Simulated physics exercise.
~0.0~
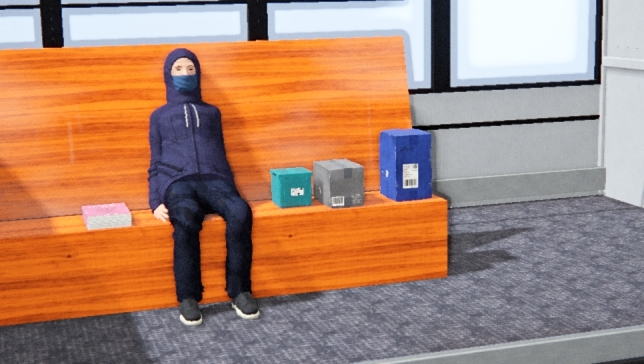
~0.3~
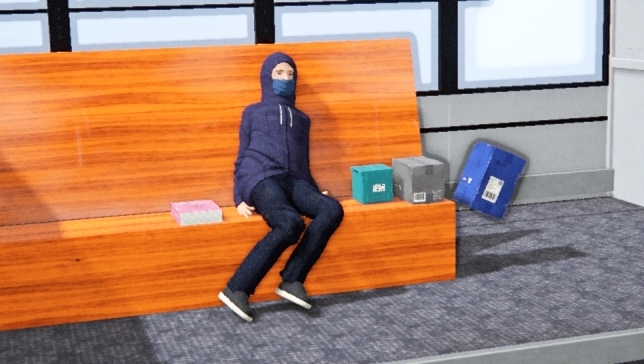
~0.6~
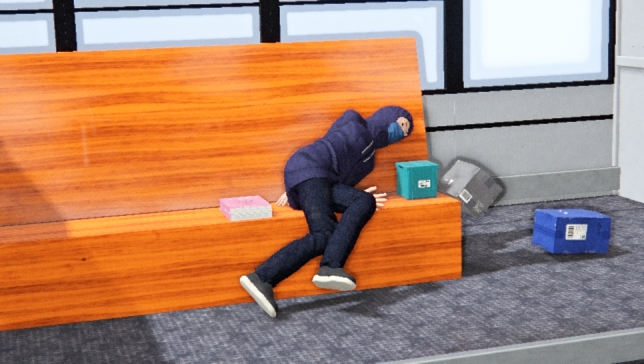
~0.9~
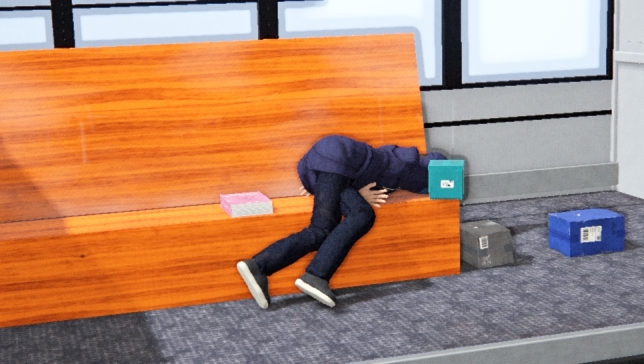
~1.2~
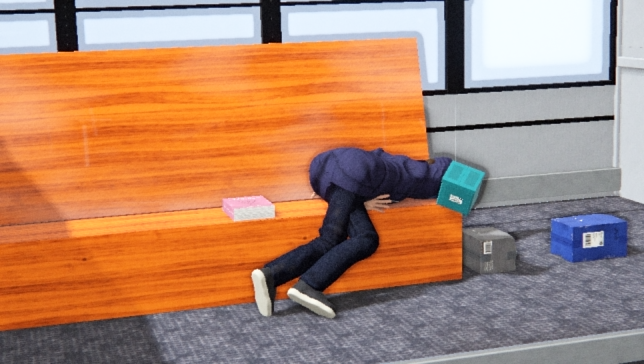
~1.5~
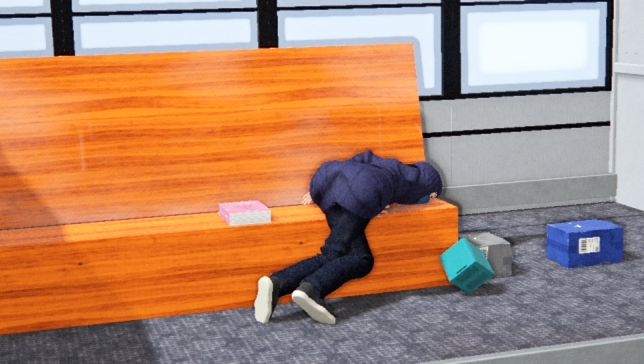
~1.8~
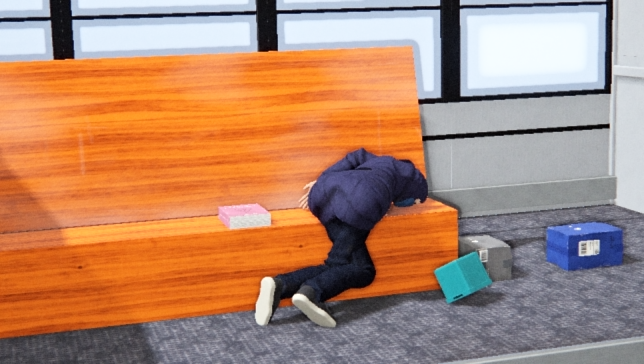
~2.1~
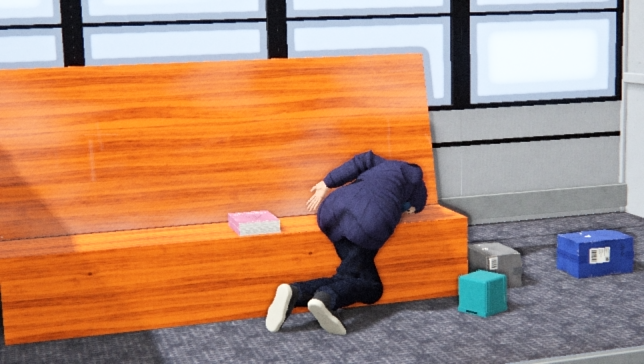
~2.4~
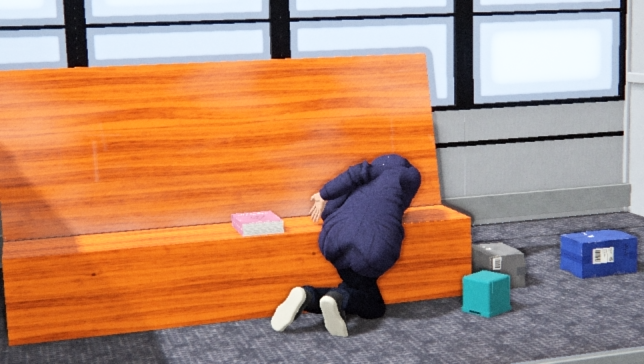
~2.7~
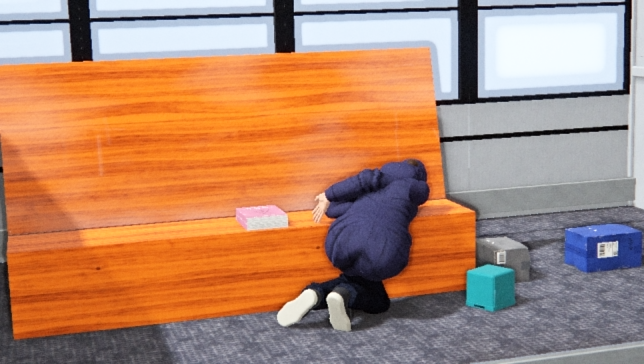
Hooded passenger slumping right along an orange bench and sliding to the floor as three boxes tumble off, pink one staying.
